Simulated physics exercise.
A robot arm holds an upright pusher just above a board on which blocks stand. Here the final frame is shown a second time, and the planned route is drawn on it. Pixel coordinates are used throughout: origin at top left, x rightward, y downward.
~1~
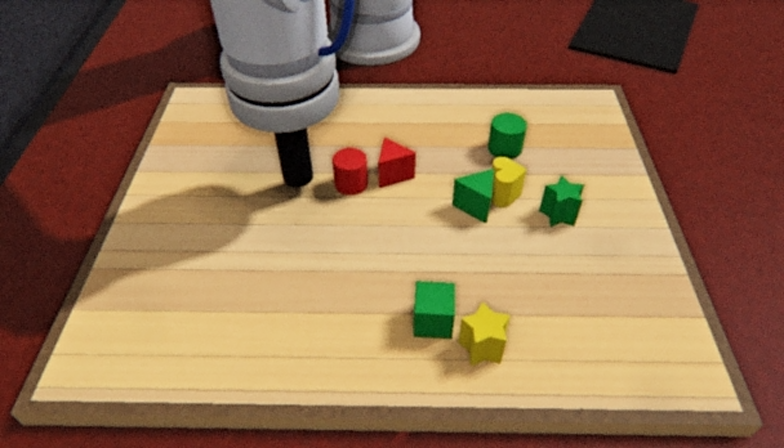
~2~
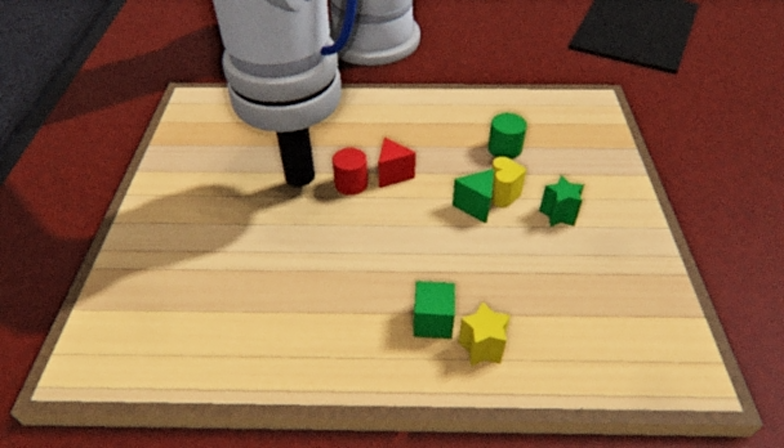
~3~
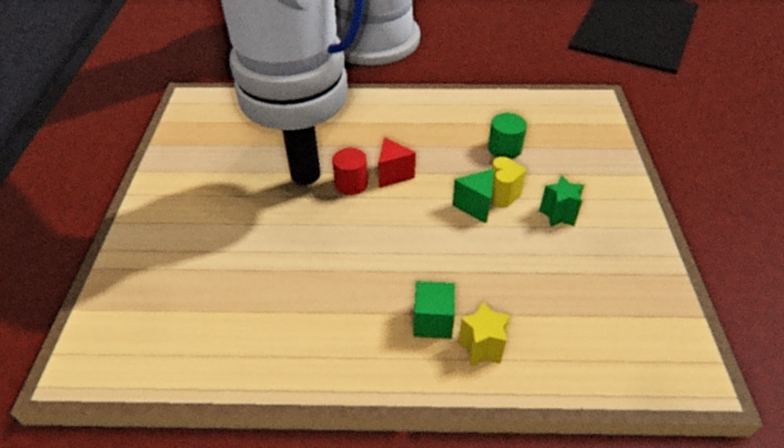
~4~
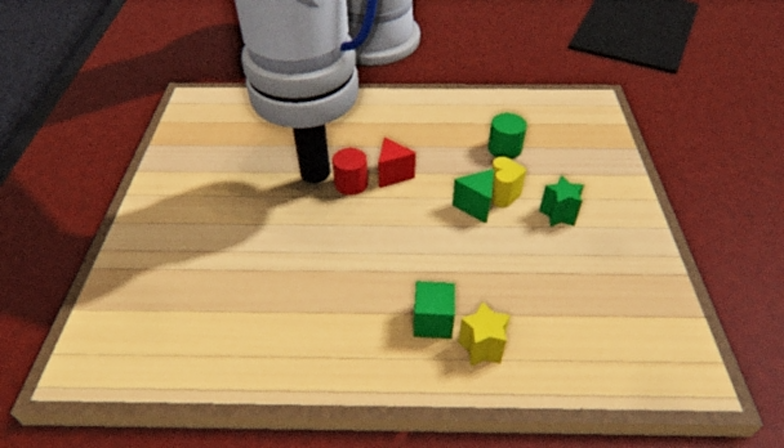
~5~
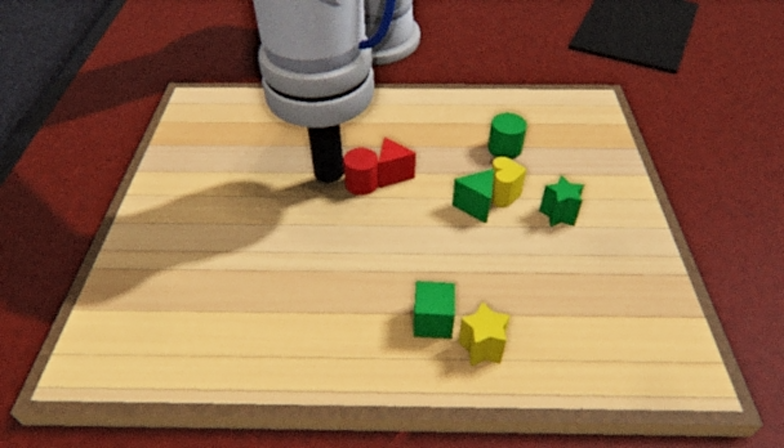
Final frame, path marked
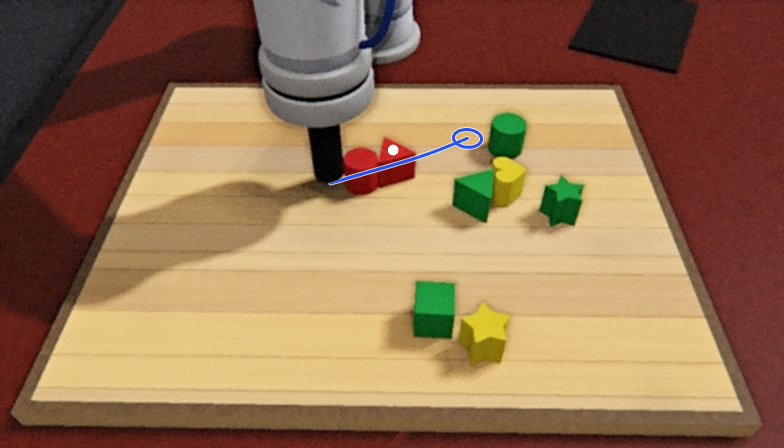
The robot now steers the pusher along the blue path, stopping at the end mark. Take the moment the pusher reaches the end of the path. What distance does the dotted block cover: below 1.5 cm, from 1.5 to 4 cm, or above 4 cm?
It ends over 4 cm away.
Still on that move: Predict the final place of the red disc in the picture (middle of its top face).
At pixel (399, 161).
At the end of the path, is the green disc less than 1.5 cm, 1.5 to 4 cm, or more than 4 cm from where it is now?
Displacement: Within 1.5 cm.
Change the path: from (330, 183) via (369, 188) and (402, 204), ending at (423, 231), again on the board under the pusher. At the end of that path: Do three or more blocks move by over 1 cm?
No, that is not what happens.
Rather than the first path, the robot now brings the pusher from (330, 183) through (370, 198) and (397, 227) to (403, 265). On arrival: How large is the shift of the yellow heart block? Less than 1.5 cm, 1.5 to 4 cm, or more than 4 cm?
The displacement of the yellow heart block is below 1.5 cm.
Drawn move, from (330, 183) by way of (403, 162) to (467, 138); the dot is on the red triangular piece.
The first path, step by step. One third of the way, pusher (380, 159); red disc (398, 161); red triangular piece (423, 150), turned 45° anticlockwise.
Two thirds of the way, pusher (427, 144); red disc (399, 161); red triangular piece (440, 149), turned 25° clockwise.
At the end, pusher (469, 128); red disc (399, 161); red triangular piece (441, 149), turned 30° clockwise; green disc still.
